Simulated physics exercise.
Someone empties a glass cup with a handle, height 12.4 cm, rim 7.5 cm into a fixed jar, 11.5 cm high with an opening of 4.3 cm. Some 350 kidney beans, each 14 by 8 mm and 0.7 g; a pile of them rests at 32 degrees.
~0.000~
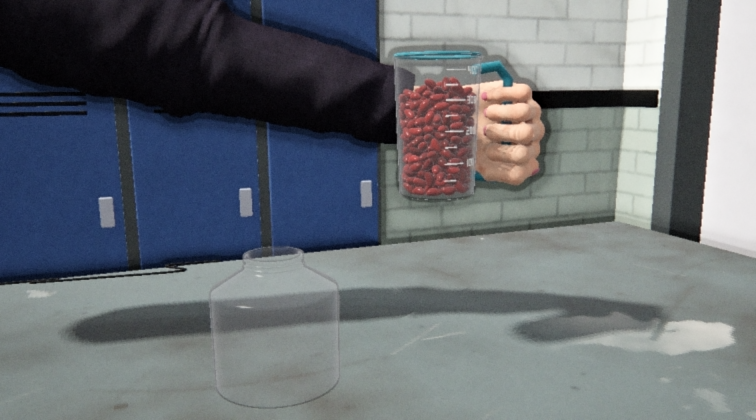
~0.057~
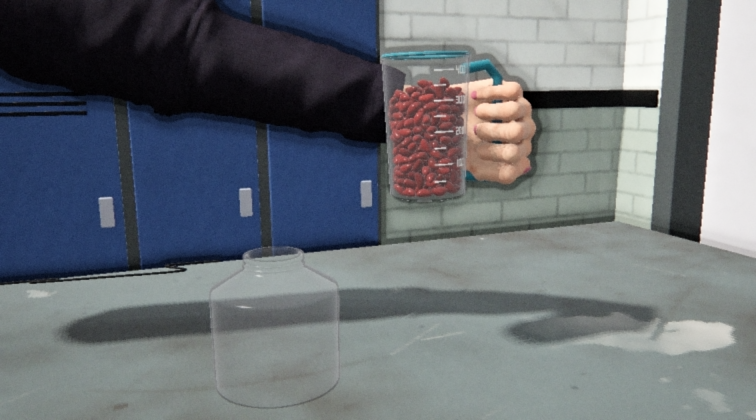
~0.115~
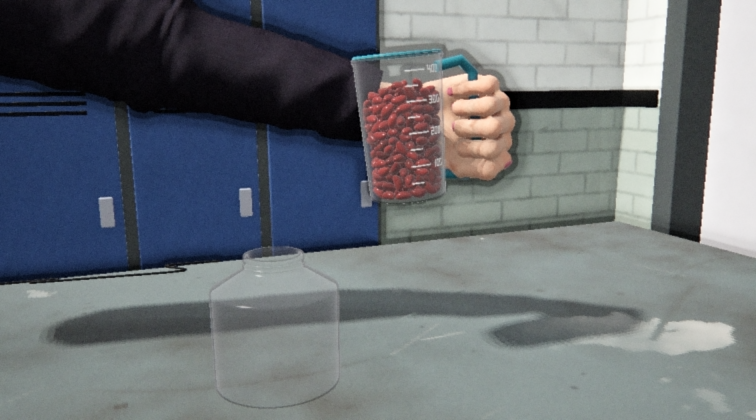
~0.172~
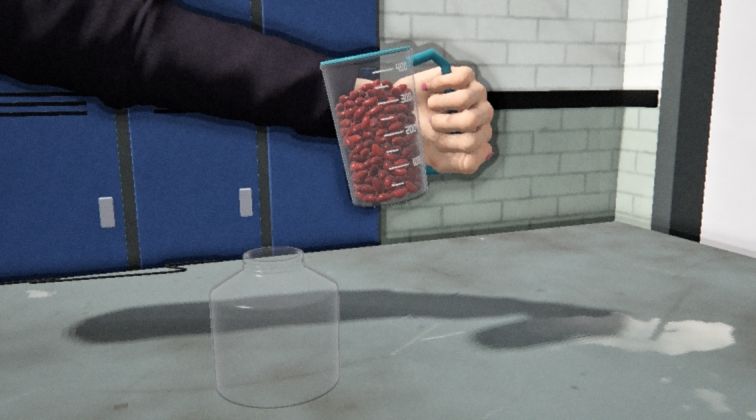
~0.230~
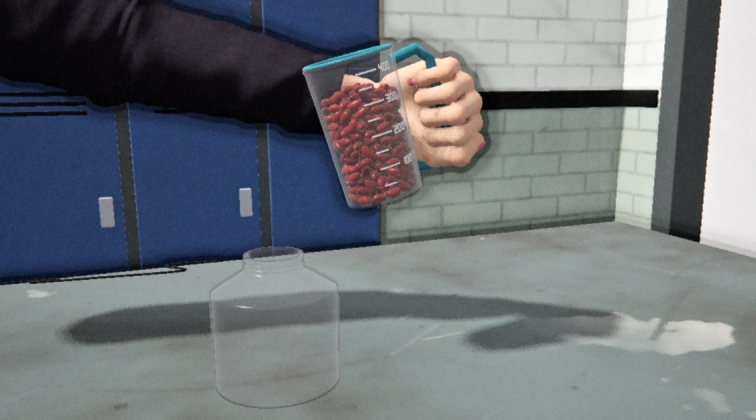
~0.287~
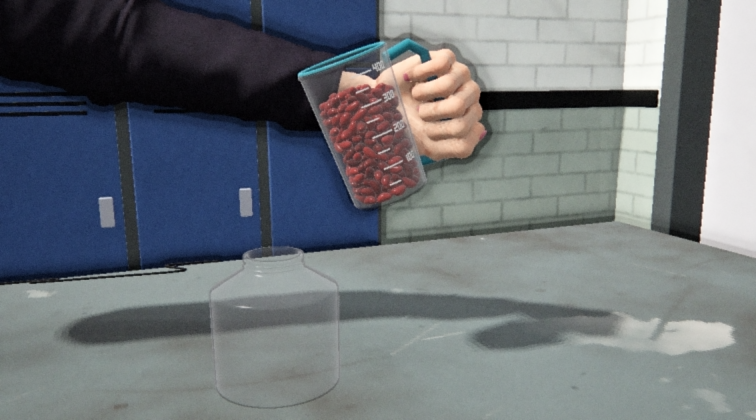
In the video, a hand holds a clear measuring cup with a teal rim and handle, filled with red kidney beans, moves it left above a grey table toward an empty glass jar, and gradually tilts it to the left.
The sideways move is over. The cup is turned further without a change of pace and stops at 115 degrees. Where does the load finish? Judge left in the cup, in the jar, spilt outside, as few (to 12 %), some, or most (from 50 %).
Still above: Very few, jar: The larger part, spilt: A fair share.
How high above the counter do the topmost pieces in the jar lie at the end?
Roughly 4.5 cm.
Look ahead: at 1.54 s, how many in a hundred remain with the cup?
Roughly 50 per cent.
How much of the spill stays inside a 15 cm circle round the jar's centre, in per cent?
About 30 per cent.
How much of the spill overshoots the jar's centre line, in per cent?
About 40 per cent.
After 0.78 s, tilt 65 degrees; the cup holds 100 %, the jar 0 %.
After 1.11 s, tilt 95 degrees; the cup holds 100 %, the jar 0 %.
After 1.54 s, tilt 115 degrees; the cup holds 50 %, the jar 25 %.
In the end, at 3.2 s, still above 0 %, jar 70 %, spilt 30 %.
